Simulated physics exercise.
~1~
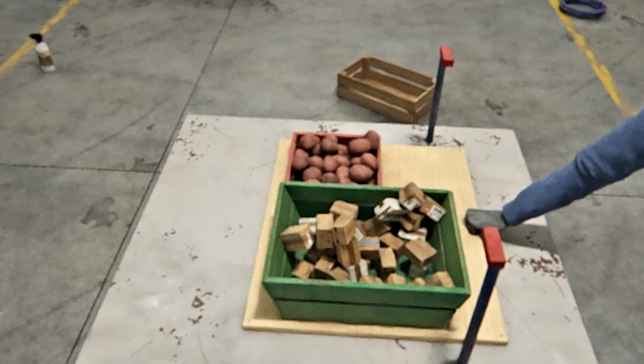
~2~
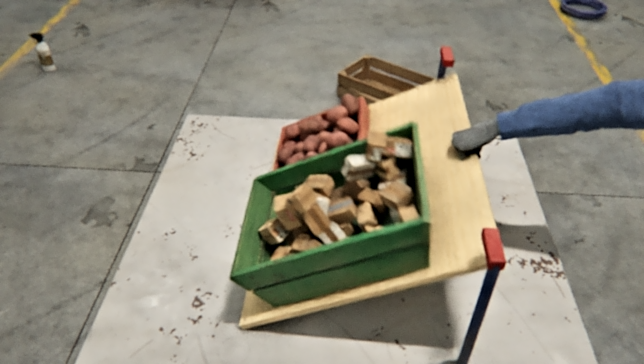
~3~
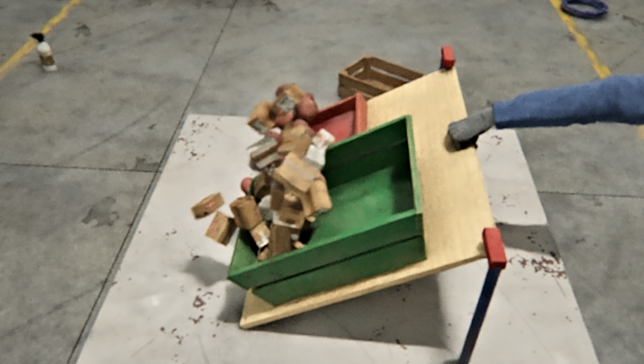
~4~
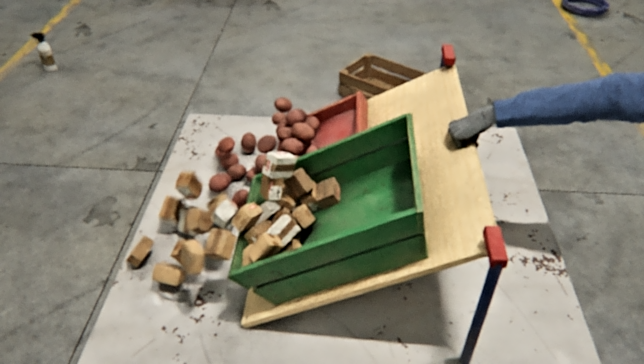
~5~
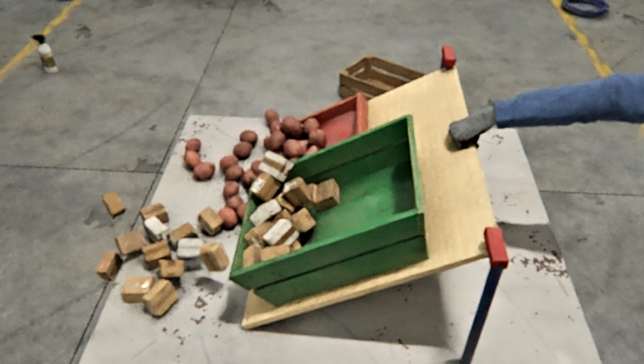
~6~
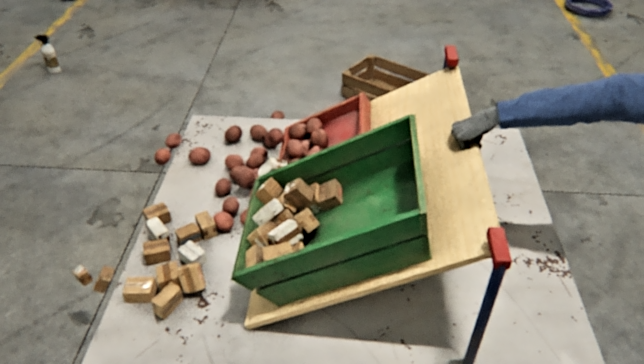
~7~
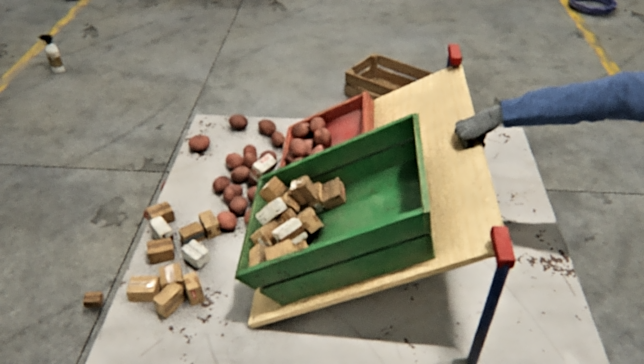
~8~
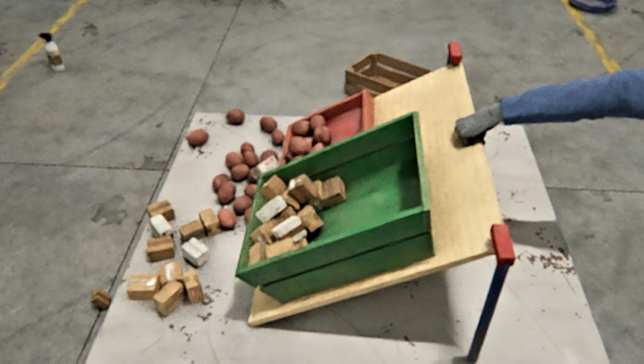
In the video, a gloved hand tips a board holding a green box of small parcels and a red box of potatoes until it meets the stops, and many parcels and potatoes spill leftward across the table, leaving some of each still in the tilted boxes.
